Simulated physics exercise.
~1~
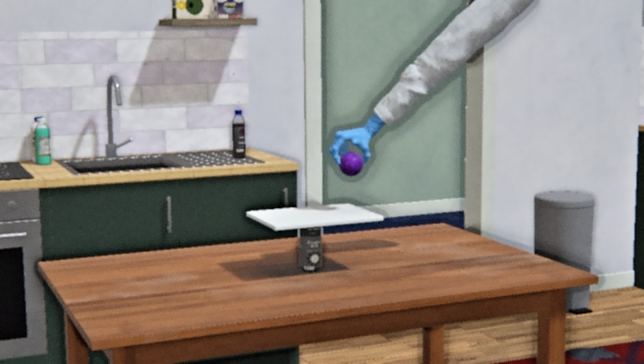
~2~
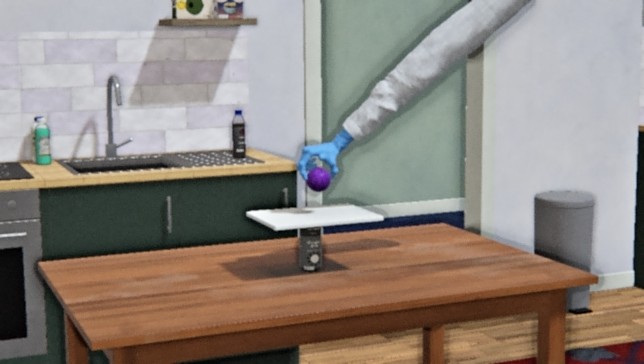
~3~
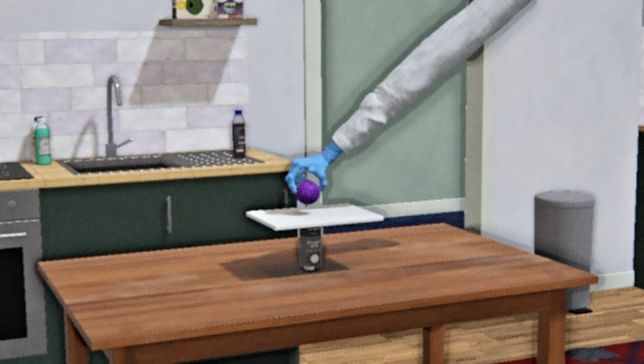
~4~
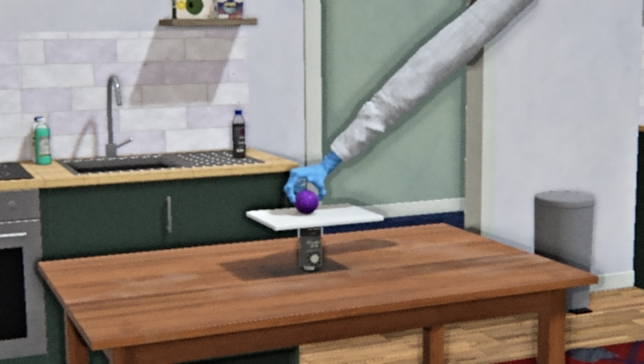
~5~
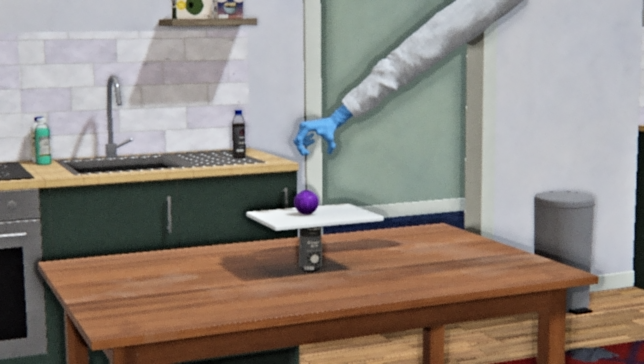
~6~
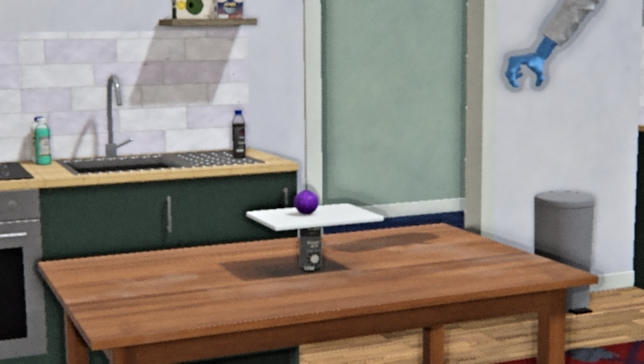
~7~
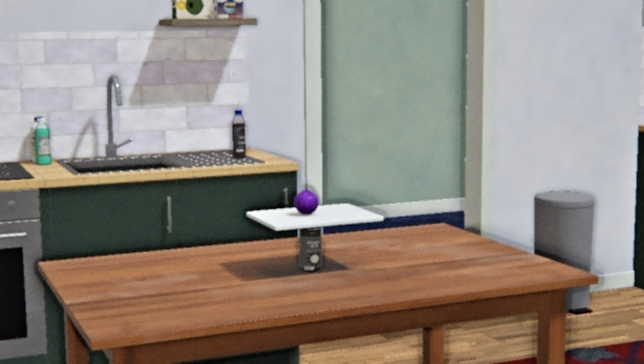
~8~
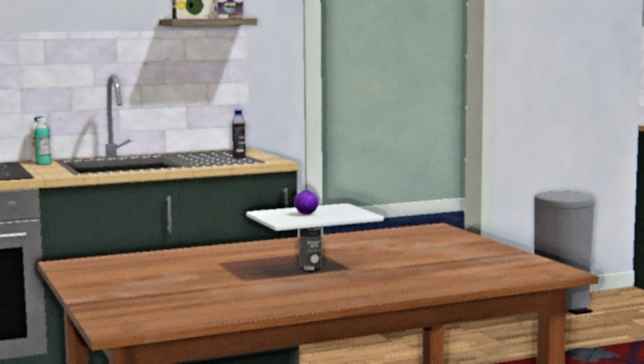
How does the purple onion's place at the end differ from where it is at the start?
At the start the purple onion is held in the air by the gloved hand, above and to the right of where it ends up. At the end it rests on the white lid on top of the can.
A gloved hand sets a purple onion on the white lid, withdraws, and the stack holds.
